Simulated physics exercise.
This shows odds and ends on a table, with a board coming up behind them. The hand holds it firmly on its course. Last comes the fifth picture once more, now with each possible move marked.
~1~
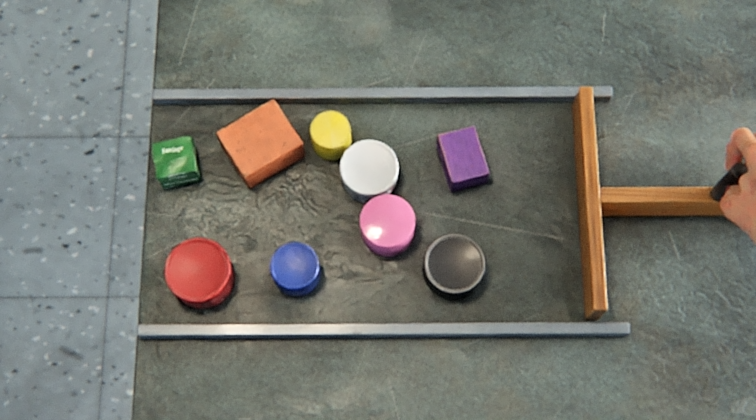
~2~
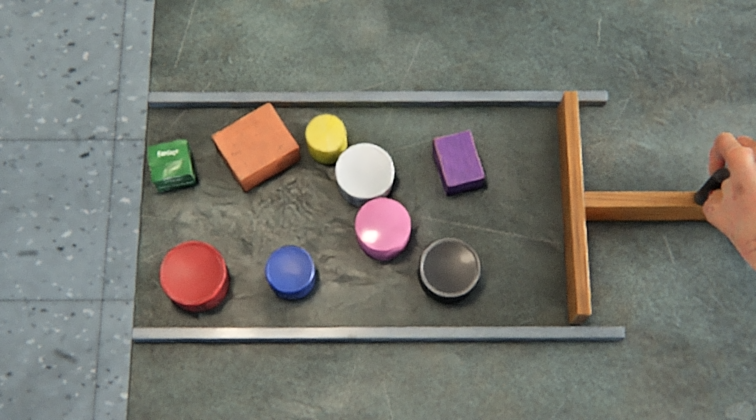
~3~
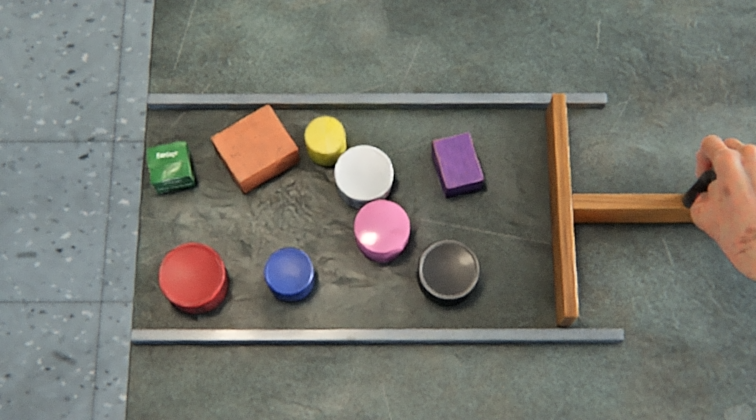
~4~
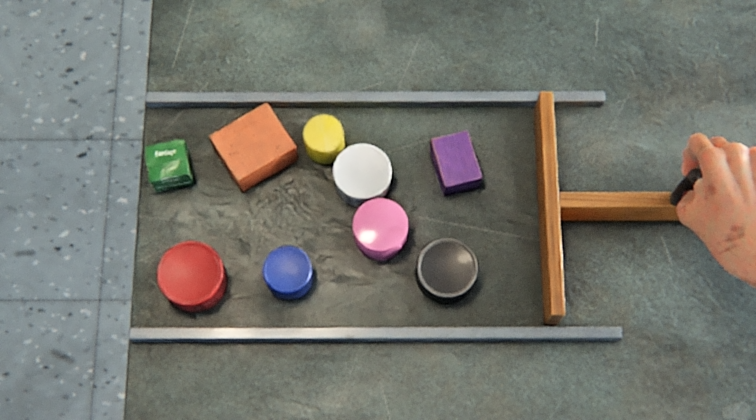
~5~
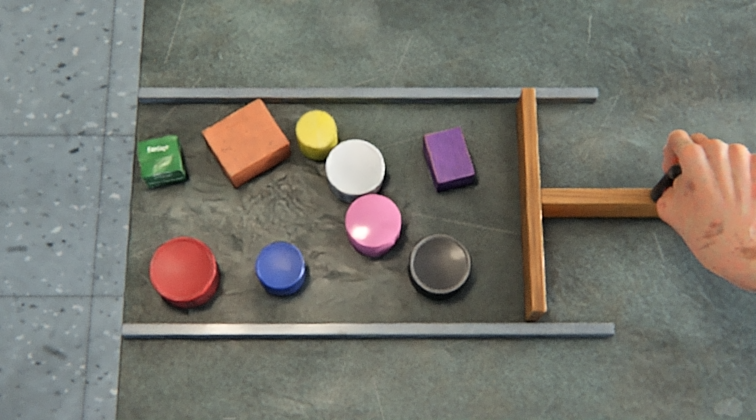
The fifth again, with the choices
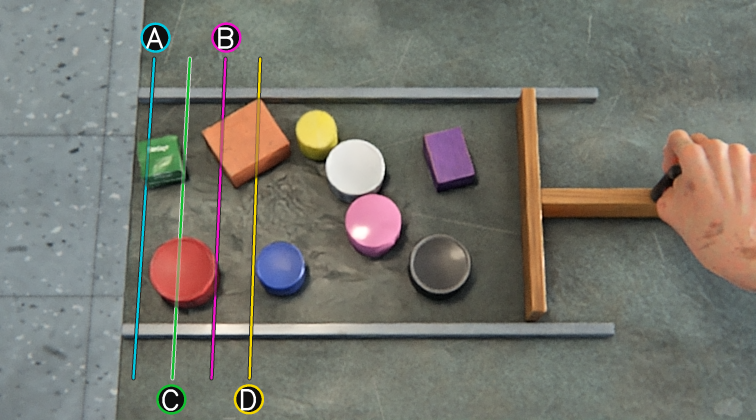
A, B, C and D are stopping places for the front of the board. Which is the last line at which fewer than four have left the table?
It should halt at B.
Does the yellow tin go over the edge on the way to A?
Yes.
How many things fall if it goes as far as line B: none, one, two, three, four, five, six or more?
By then, two.
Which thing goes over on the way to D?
The green box.
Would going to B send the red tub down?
Yes.
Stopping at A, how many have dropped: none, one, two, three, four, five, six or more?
Six or more.
On the copy, A at (144, 211); B at (219, 211); C at (182, 211); D at (255, 211).
On B. First, board (420, 196); black jar (382, 276); purple block (392, 158).
Then, board (308, 196); red tub (173, 273); orange block (222, 138).
Finally, board (219, 196); green box over the edge; red tub over the edge; two fallen.
By contrast, A drops nine; C drops five; D is within the limit but short.
